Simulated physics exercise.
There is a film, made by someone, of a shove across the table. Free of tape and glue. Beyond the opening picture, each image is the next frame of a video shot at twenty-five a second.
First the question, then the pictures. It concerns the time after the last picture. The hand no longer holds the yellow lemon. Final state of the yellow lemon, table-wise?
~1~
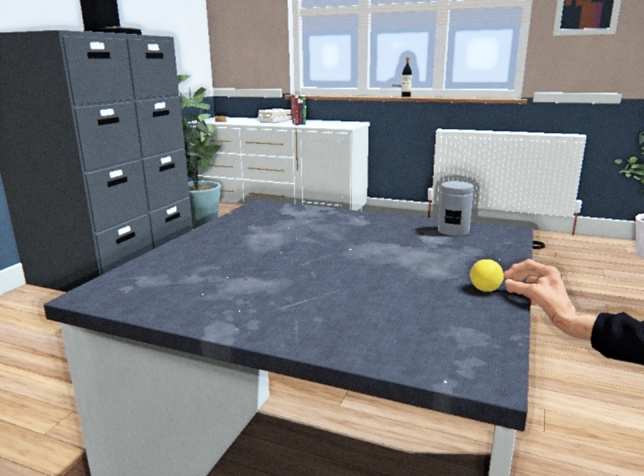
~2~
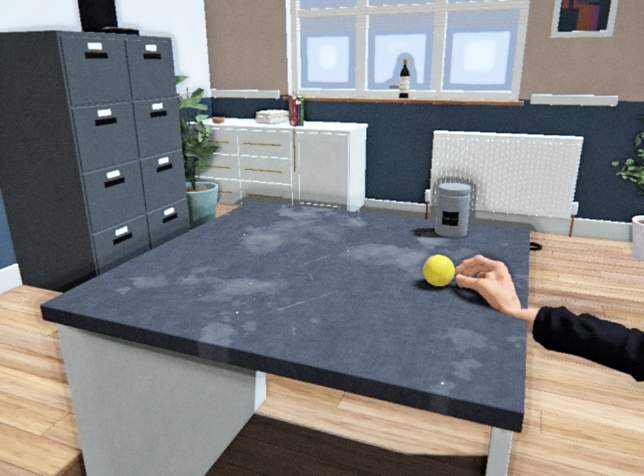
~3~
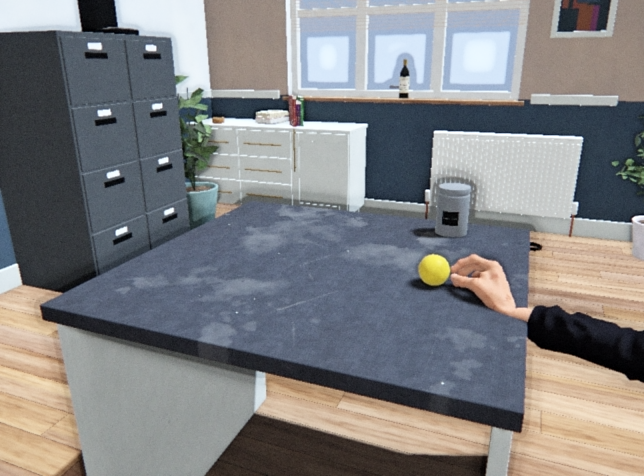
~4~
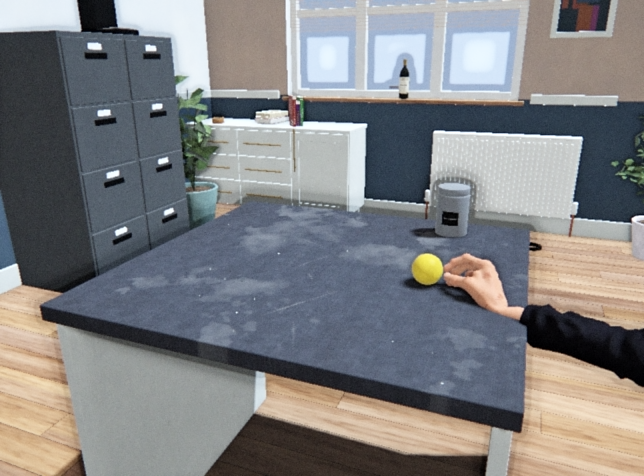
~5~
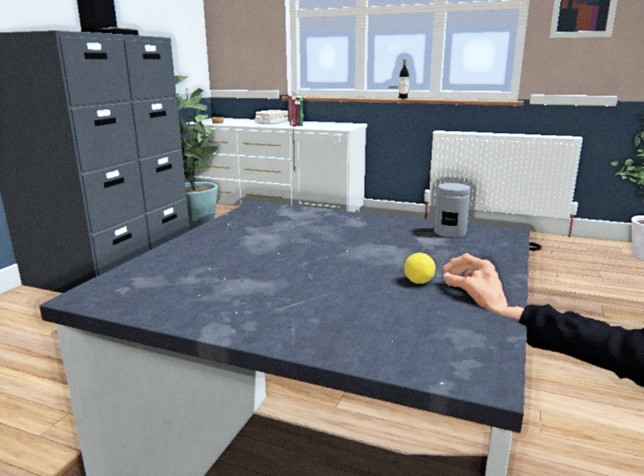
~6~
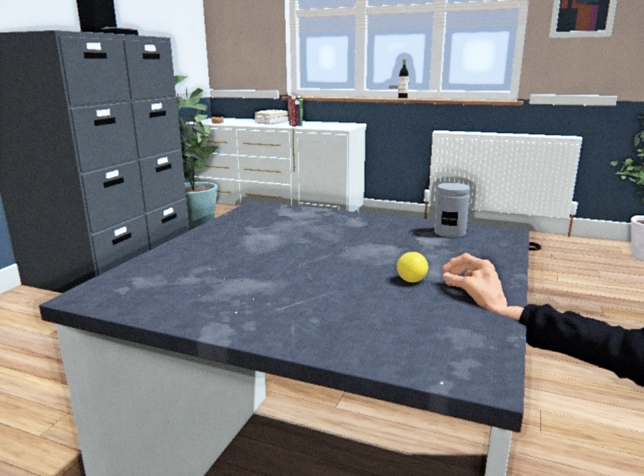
On.
Then, 0.20 s later than the last frame, yellow lemon moved about its own width near (383, 263).
Then, 0.50 s later than the last frame, yellow lemon moved well along near (353, 259).
When it is over, moved from the start, yellow lemon. End places, in pixels of the last picture, yellow lemon near (337, 257).
